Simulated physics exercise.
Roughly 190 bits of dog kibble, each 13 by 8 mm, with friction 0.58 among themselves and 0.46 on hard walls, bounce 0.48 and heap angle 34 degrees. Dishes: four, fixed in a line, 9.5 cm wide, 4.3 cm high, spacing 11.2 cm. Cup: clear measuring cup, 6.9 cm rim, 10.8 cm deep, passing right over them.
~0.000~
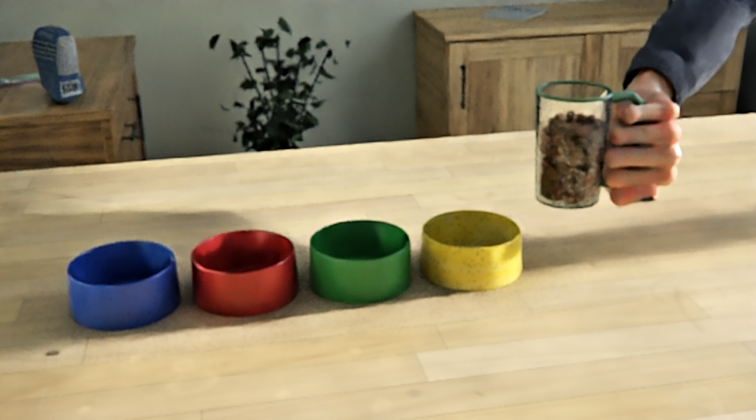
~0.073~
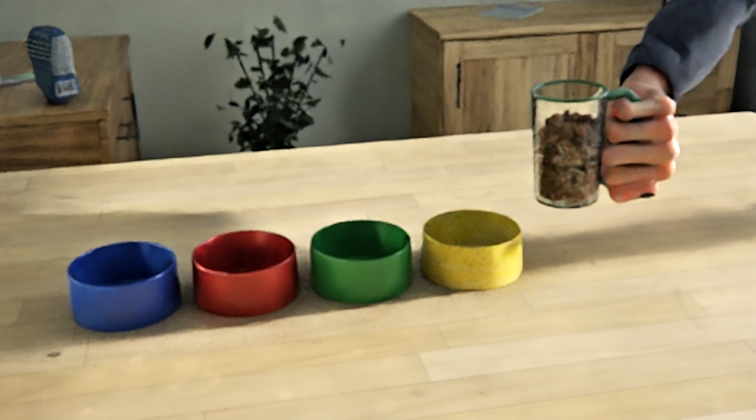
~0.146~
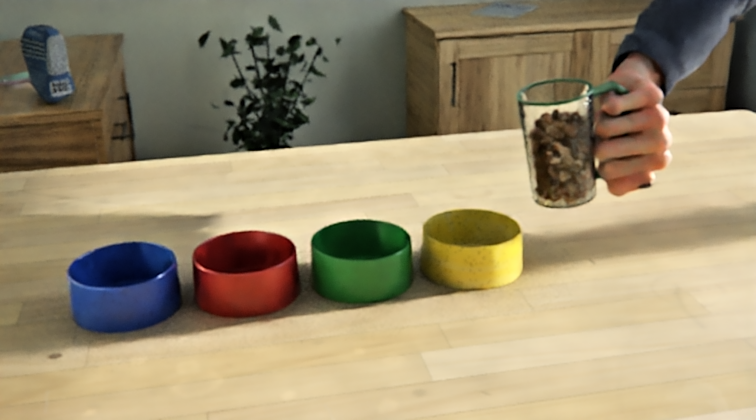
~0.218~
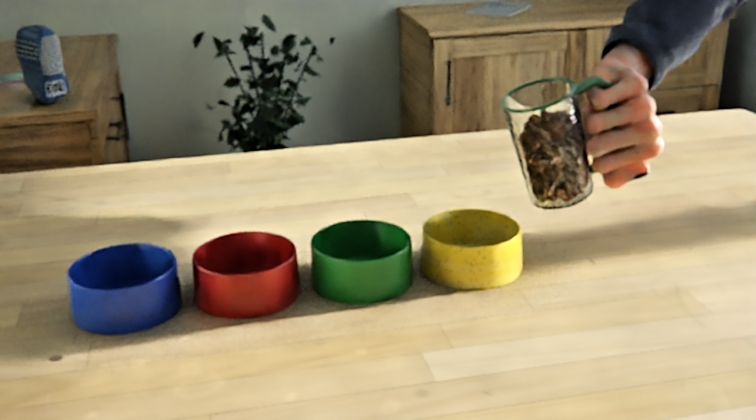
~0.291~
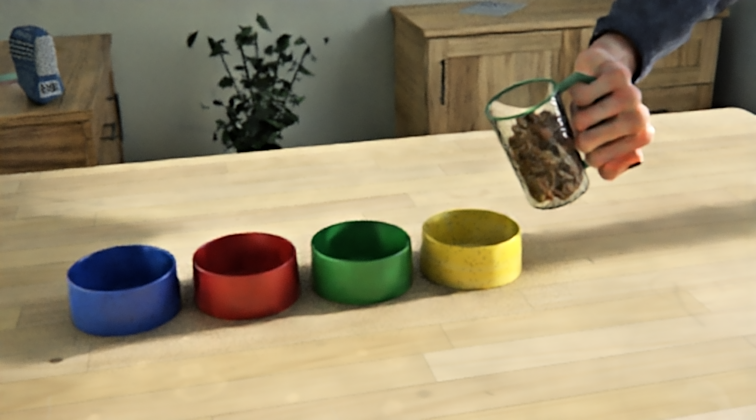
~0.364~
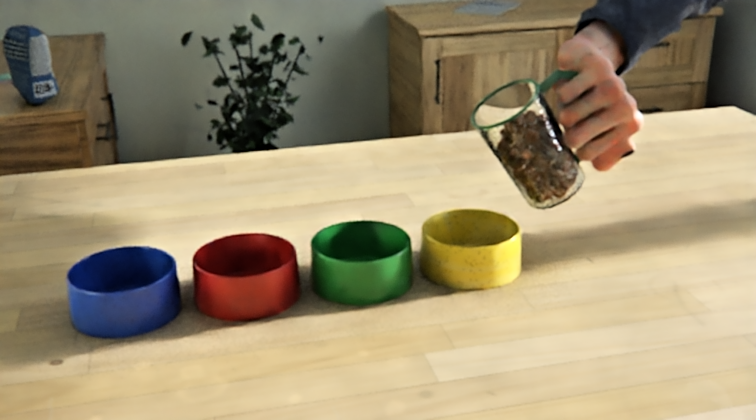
A hand moves a clear cup of brown kibble left while tilting it near four bowls.
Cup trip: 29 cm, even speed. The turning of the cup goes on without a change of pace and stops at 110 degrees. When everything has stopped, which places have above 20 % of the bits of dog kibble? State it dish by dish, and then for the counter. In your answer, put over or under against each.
Red - over; blue - under; green - over; yellow - under; counter - under.
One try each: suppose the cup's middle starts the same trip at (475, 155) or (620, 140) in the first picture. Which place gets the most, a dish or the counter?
Red; green.
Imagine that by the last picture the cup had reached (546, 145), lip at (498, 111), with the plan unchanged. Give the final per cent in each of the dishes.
Red 20; blue 0; green 60; yellow 0.
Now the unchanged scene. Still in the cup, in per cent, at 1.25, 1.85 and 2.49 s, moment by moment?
First 85, then 40, then 20 per cent.
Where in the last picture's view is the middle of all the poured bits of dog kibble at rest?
Look around (306, 276) in the last picture.
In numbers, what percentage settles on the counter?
Near 15 percent, roughly speaking.
After 1.25 s, tilt 110 degrees; cup holds 85 %, green 15 %.
After 1.85 s, tilt 110 degrees; cup holds 40 %, red 10 %, green 40 %.
Then, at 2.49 s, tilt 110 degrees; cup holds 20 %, red 25 %, green 40 %.
By 3.5 s all is still; red 35 %, blue 0 %, green 40 %, yellow 0 %, counter 15 %, cup 10 %.
